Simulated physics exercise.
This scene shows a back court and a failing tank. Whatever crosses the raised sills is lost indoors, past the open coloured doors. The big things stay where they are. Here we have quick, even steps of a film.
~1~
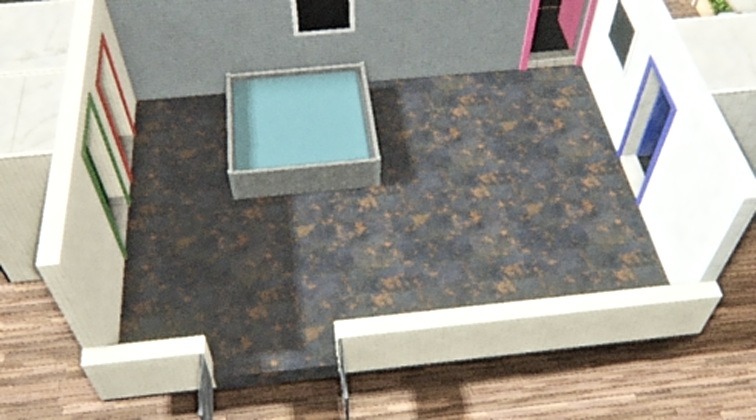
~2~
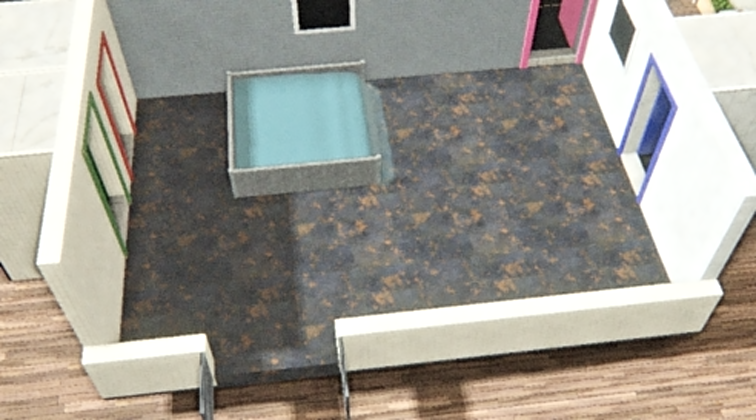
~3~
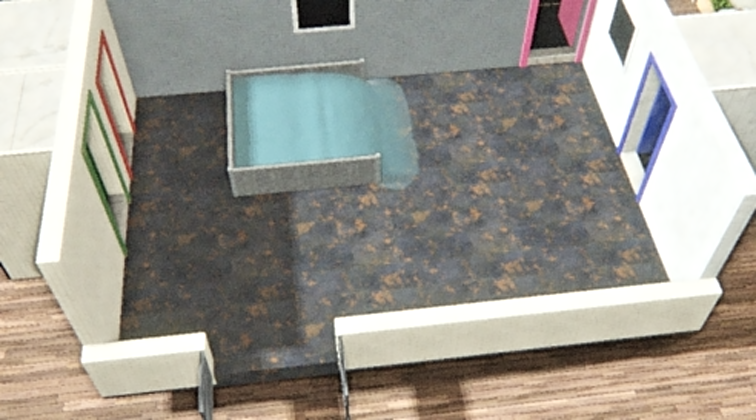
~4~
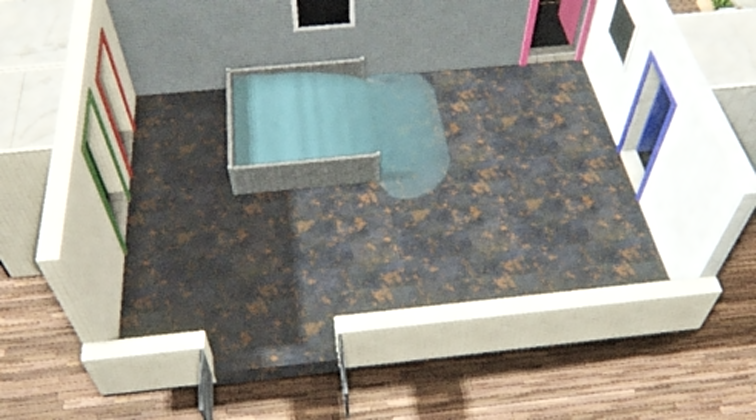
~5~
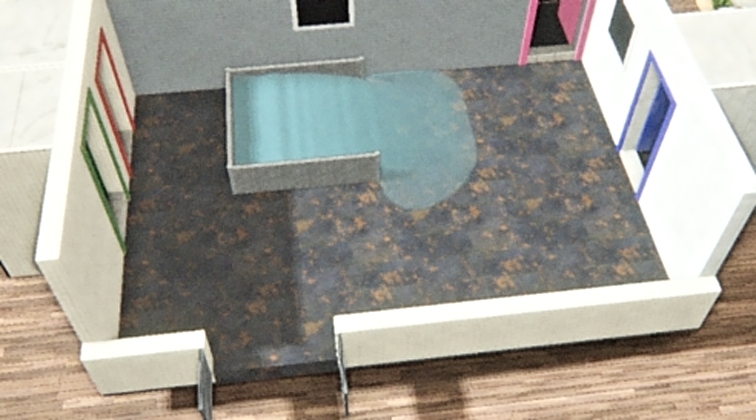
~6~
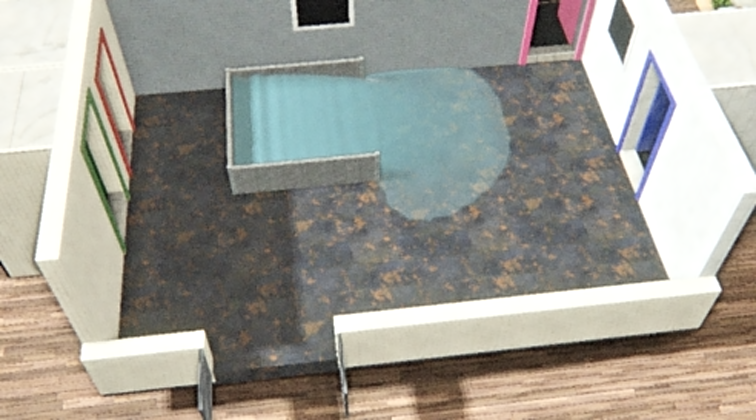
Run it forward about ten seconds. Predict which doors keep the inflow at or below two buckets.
As I see it, the green door never tops two buckets; the red door never tops two buckets; the blue door tops two buckets; the pink door tops two buckets.
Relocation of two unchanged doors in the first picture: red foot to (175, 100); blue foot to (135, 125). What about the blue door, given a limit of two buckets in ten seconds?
As I see it, the blue door comes in lower.
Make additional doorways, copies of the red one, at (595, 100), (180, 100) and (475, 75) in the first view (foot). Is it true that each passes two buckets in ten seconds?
Taking them as listed, the first overshoots, the second undershoots and the third overshoots.
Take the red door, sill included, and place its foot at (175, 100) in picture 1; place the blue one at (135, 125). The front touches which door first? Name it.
It's the door marked pink, I'd say.
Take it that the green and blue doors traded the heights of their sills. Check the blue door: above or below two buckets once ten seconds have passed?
Then: The blue one keeps below it.
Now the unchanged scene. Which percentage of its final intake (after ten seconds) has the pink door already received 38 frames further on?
My estimate: Close to 100 per cent.
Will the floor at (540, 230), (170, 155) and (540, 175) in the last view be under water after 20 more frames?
As listed, the points end up soaked, high and dry and soaked.
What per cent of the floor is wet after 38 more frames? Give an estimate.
Near 60 in a hundred.
A moment on, water covers 35 % of the floor; the green door not reached, the red door not reached, the blue door not reached, the pink door wet at the sill, nothing in.
Next, water covers 40 % of the floor; the green door not reached, the red door not reached, the blue door under two buckets in, the pink door under two buckets in.
Then, water covers 45 % of the floor; the green door not reached, the red door not reached, the blue door far over two buckets in, the pink door over two buckets in.
Later, water covers 60 % of the floor; the green door not reached, the red door not reached, the blue door far over two buckets in, the pink door far over two buckets in.
In the end, water covers 90 % of the floor; the green door wet at the sill, nothing in, the red door wet at the sill, nothing in, the blue door far over two buckets in, the pink door far over two buckets in.
